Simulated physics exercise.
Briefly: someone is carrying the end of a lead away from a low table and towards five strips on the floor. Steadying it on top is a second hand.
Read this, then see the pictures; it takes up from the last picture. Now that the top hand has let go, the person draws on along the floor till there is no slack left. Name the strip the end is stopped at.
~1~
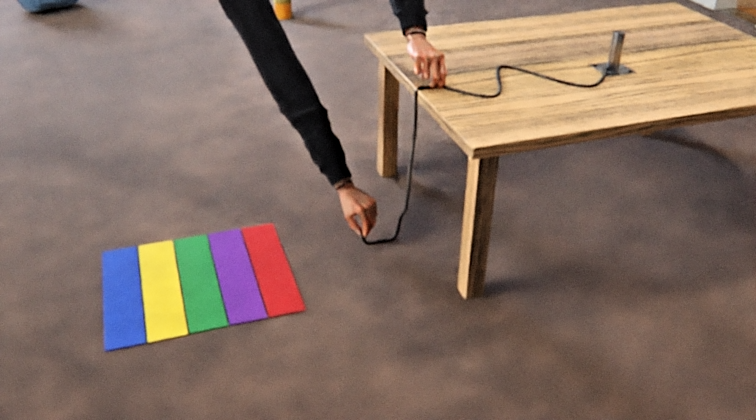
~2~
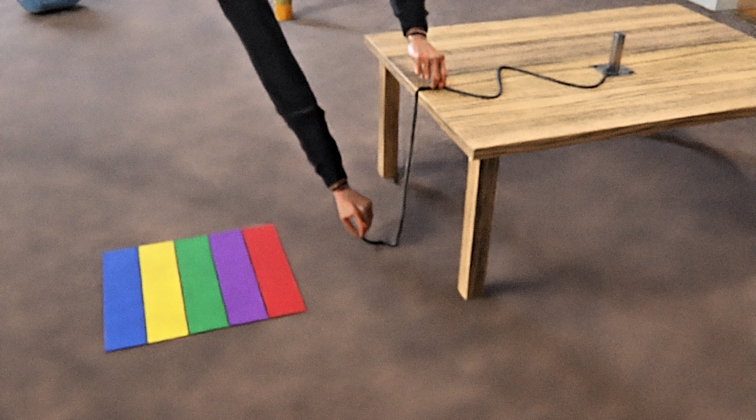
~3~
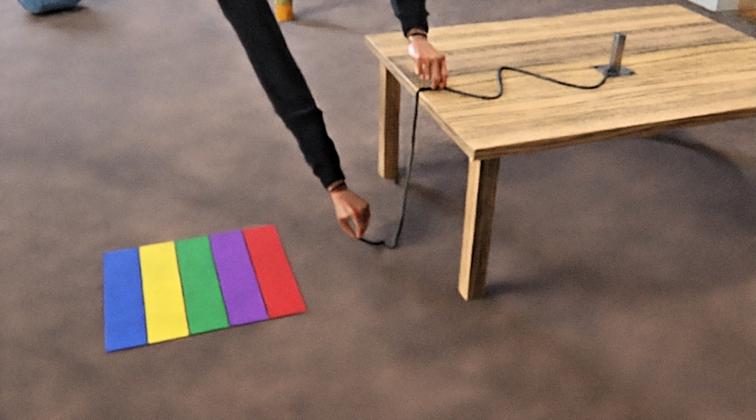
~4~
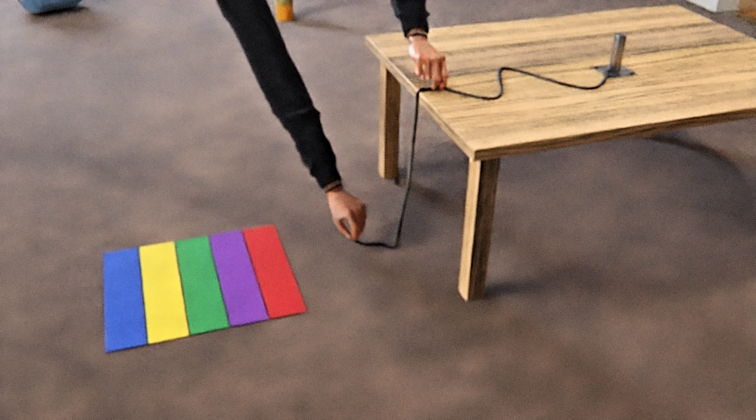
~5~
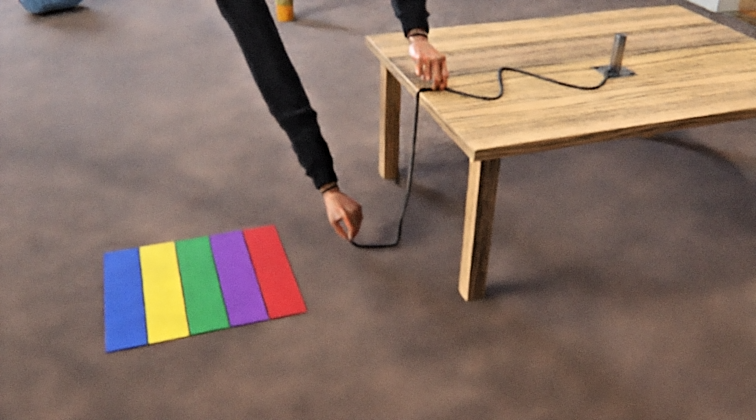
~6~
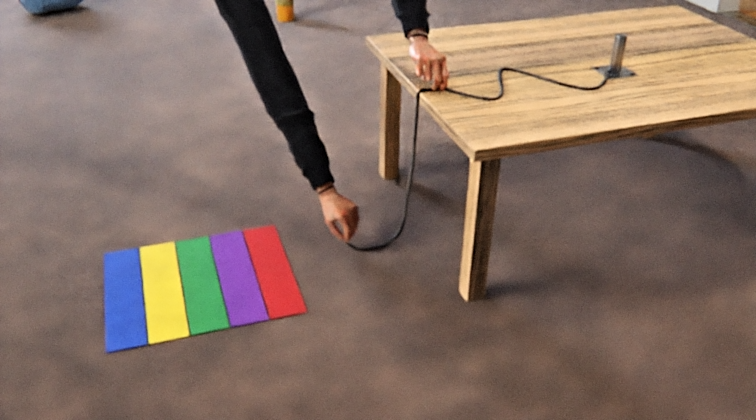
Blue.
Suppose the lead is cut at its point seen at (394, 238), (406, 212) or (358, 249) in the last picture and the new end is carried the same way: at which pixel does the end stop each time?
Try by try: (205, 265), (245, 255) and (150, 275).
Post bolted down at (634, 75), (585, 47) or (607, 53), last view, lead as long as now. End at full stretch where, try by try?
Estimated pixels per try: (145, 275); (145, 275); (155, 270).
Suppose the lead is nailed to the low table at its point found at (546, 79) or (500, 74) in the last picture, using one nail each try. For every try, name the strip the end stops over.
First try yellow, second try green.
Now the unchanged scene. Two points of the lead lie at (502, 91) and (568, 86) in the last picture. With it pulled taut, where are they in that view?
They end up at (414, 97) and (539, 79).
Soon after, end near (192, 266); over green.
After that, end near (149, 274); over yellow.
At the stop, end near (123, 278); over blue. It gets as far as the blue strip.
